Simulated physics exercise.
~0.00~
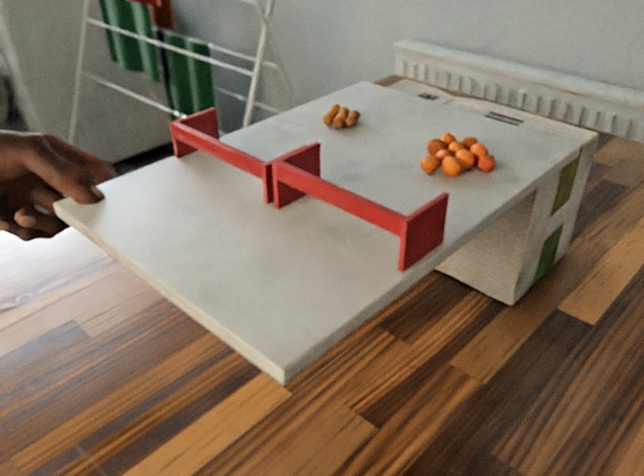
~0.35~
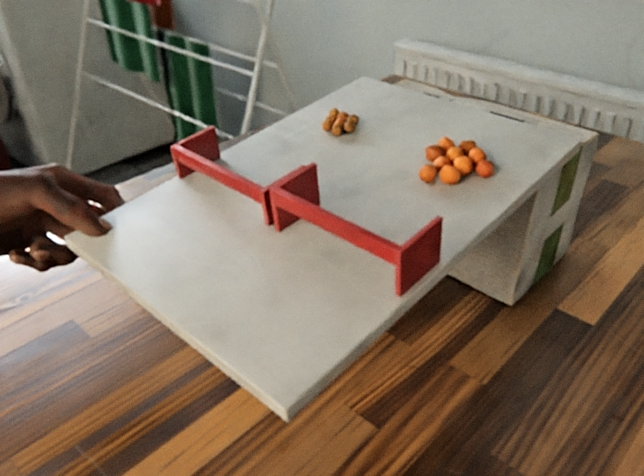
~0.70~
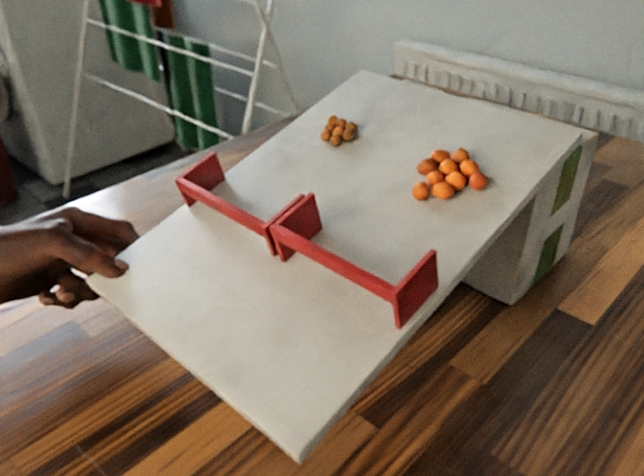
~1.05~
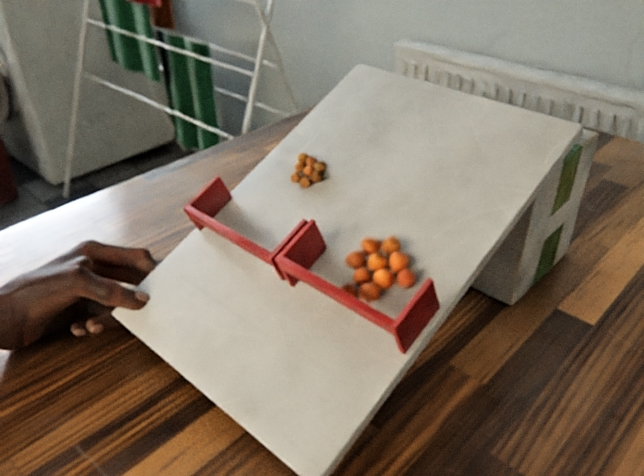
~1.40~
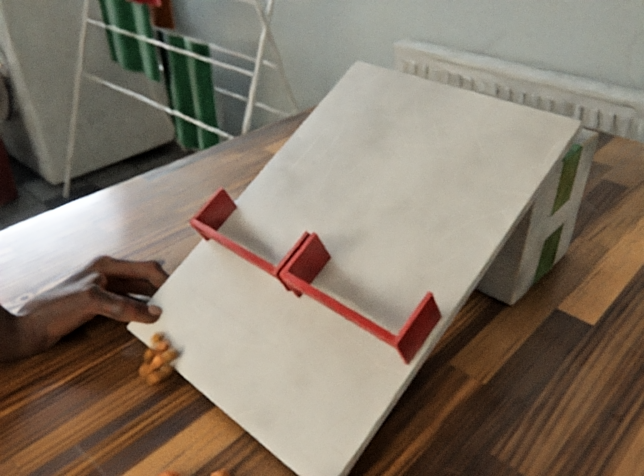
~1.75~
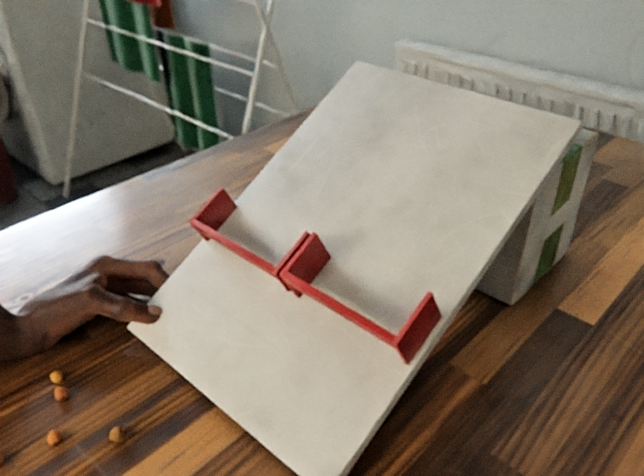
A hand lowers a pale board's edge, and small orange balls roll down past red strips.
